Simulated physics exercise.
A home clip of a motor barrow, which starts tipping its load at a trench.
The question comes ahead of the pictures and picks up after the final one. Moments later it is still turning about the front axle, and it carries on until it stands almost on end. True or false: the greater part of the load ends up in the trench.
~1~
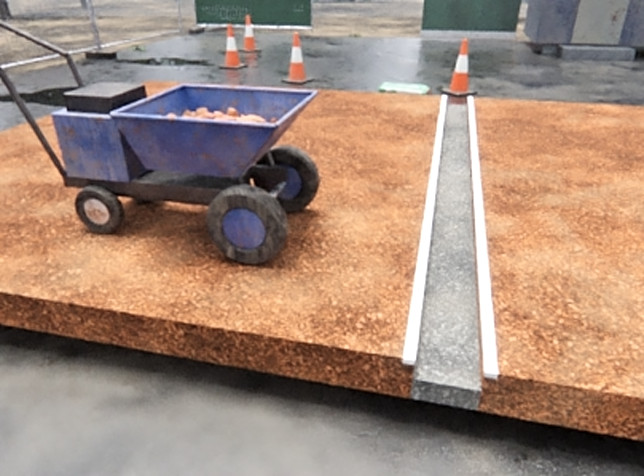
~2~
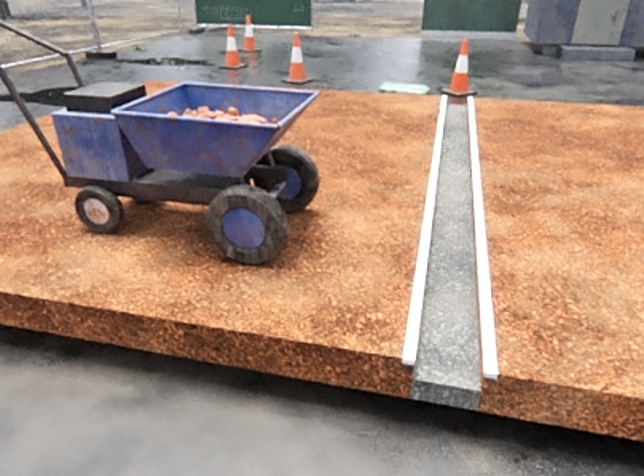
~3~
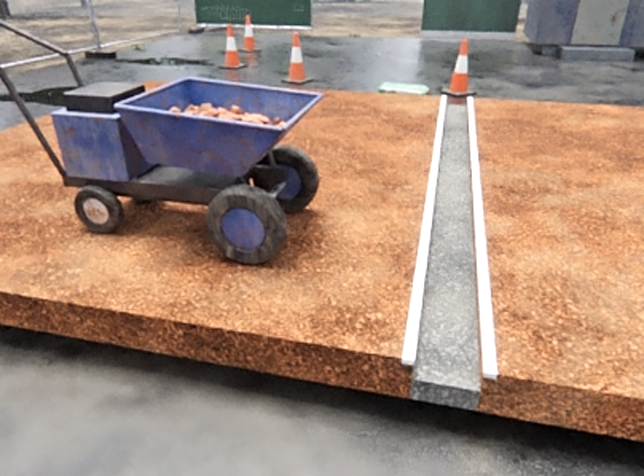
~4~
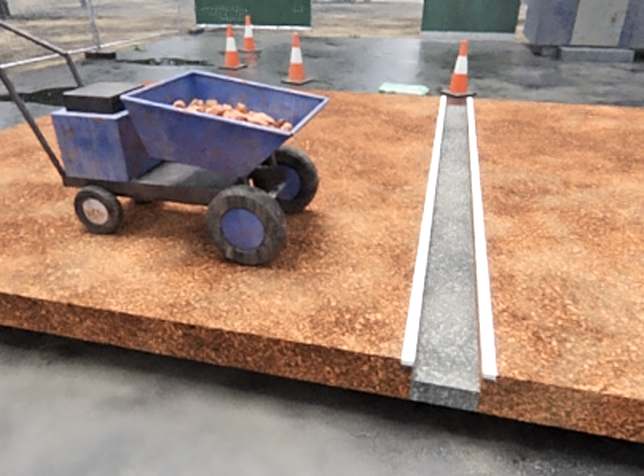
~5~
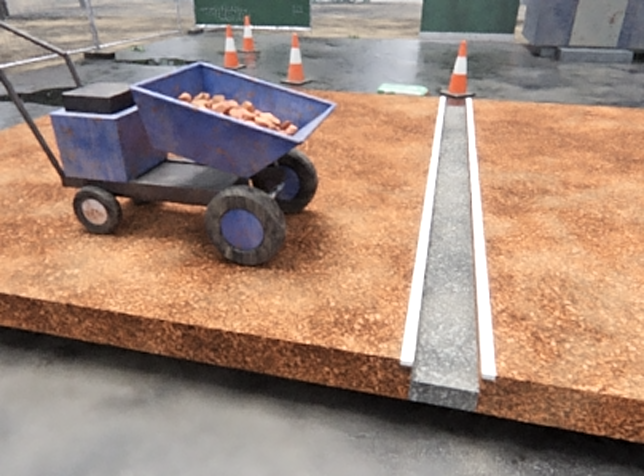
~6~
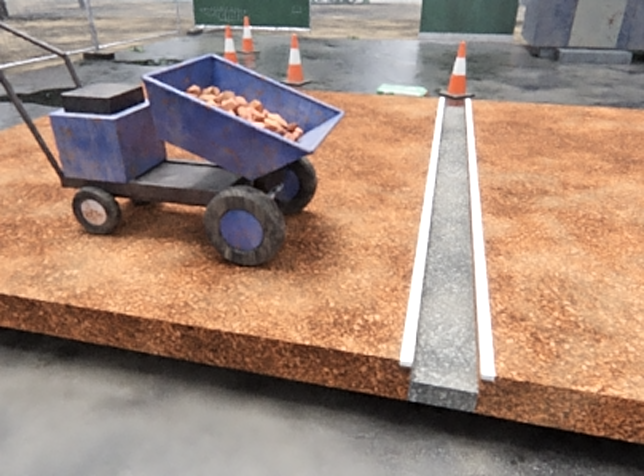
False.
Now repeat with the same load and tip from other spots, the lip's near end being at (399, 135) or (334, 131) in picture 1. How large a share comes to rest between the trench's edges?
It works out to 30 per cent in the first case and 70 per cent in the second.
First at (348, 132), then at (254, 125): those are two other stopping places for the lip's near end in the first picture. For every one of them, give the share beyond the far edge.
The first gives close to 10 per cent and the second 0 per cent.
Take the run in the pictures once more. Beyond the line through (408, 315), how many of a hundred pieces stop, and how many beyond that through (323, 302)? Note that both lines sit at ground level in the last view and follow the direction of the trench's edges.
The first comes to 30 %, the second to 90 %.
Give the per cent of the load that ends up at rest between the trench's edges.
Result: Around 30 in a hundred.
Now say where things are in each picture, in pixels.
In the first picture, lip of the skip at (276, 127), level; top of the load at (208, 130), lumps of rubble; first edge of the trench at (415, 313); far edge at (488, 323), the trench under half as wide as the skip, and shallow for its width.
In the second picture, lip of the skip at (278, 127), level; top of the load at (209, 129).
In the third picture, lip of the skip at (283, 130), tipped barely; top of the load at (208, 117).
In the fourth picture, lip of the skip at (291, 135), tipped a little; top of the load at (206, 119).
In the fifth picture, lip of the skip at (300, 142), tipped a little; top of the load at (201, 115).
In the sixth picture, lip of the skip at (311, 152), tipped clearly; top of the load at (207, 99); first edge of the trench at (413, 315); far edge at (485, 325).
Soon, skip tipped steeply; all in the skip.
A while on, skip tipped right over; most in the skip; a small part short of the trench.
Towards the end, skip tipped right over; about a quarter in the skip; about half short of the trench; about a quarter in or heaped over the trench.
Finally, skip tipped right over; a small part in the skip; about half short of the trench; about a third in or heaped over the trench; none beyond it.
